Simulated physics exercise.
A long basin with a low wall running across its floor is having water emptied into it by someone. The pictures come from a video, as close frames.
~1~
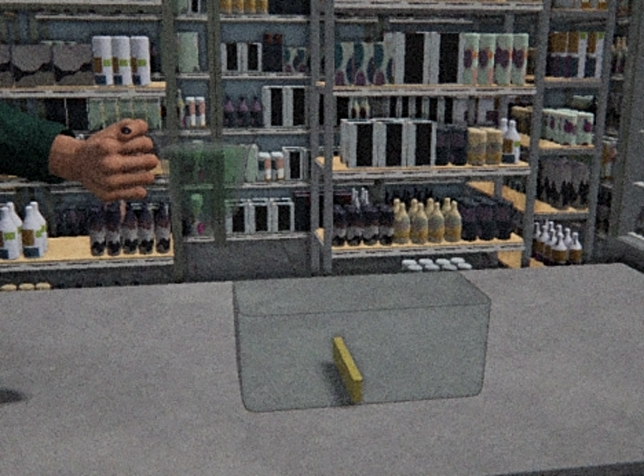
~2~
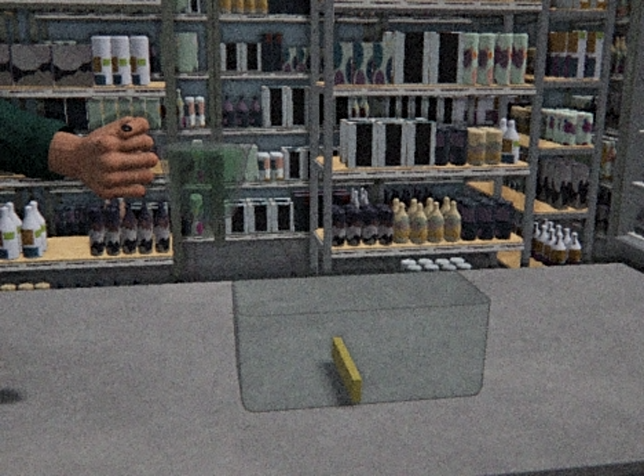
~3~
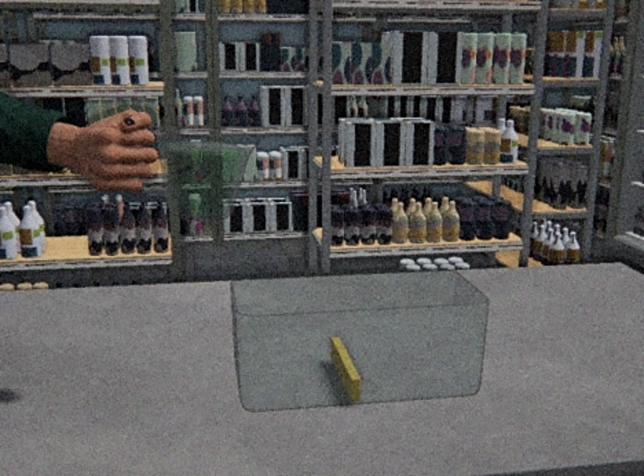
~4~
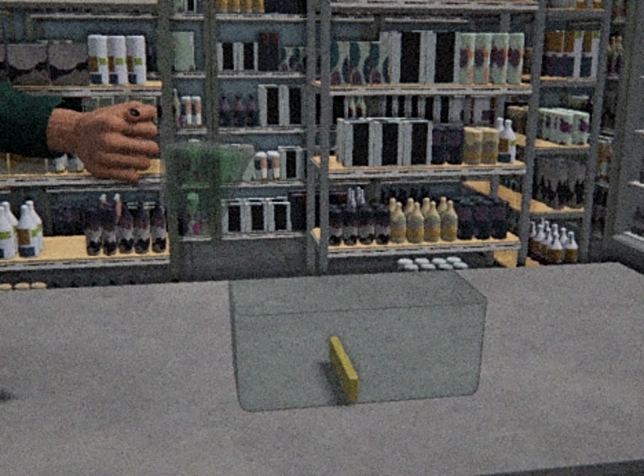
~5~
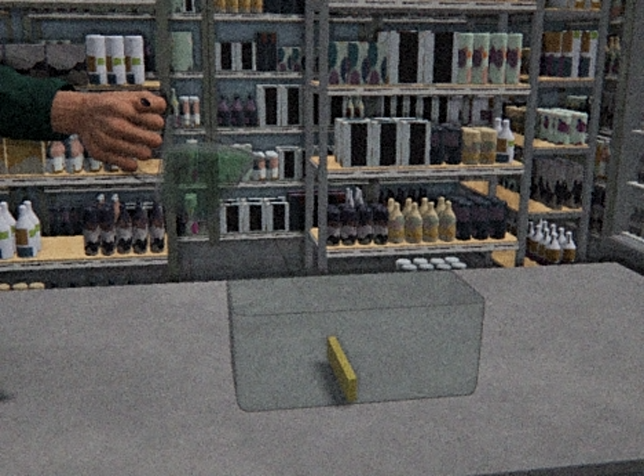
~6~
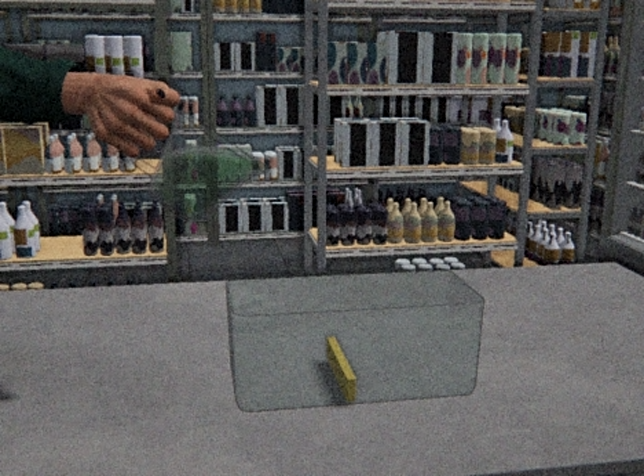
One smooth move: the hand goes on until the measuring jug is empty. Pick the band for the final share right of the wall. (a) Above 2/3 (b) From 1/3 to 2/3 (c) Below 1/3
Option c: Below 1/3.
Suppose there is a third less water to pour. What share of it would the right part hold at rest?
15 in a hundred.
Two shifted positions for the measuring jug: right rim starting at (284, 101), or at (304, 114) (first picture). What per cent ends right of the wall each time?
Estimate: 30 per cent, then 50 per cent.
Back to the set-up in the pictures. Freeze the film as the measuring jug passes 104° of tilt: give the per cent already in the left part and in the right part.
Left: 35 %; right: 0 %.
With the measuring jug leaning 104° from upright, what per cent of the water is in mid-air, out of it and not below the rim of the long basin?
That comes to near 35 percent.
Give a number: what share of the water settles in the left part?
Close to 85 in a hundred.
A moment on, the tilt is 104° and 31 per cent is still to pour, 34 is left of the wall and 0 right of it.
Next, the tilt is 120° and 1 per cent is still to pour, 88 is left of the wall and 5 right of it.
Then the tilt is 120° and 0 per cent is still to pour, 86 is left of the wall and 11 right of it.
Later the tilt is 120° and 0 per cent is still to pour, 85 is left of the wall and 12 right of it.
At rest 85 per cent lies left of the wall, 12 right of it and 4 outside.
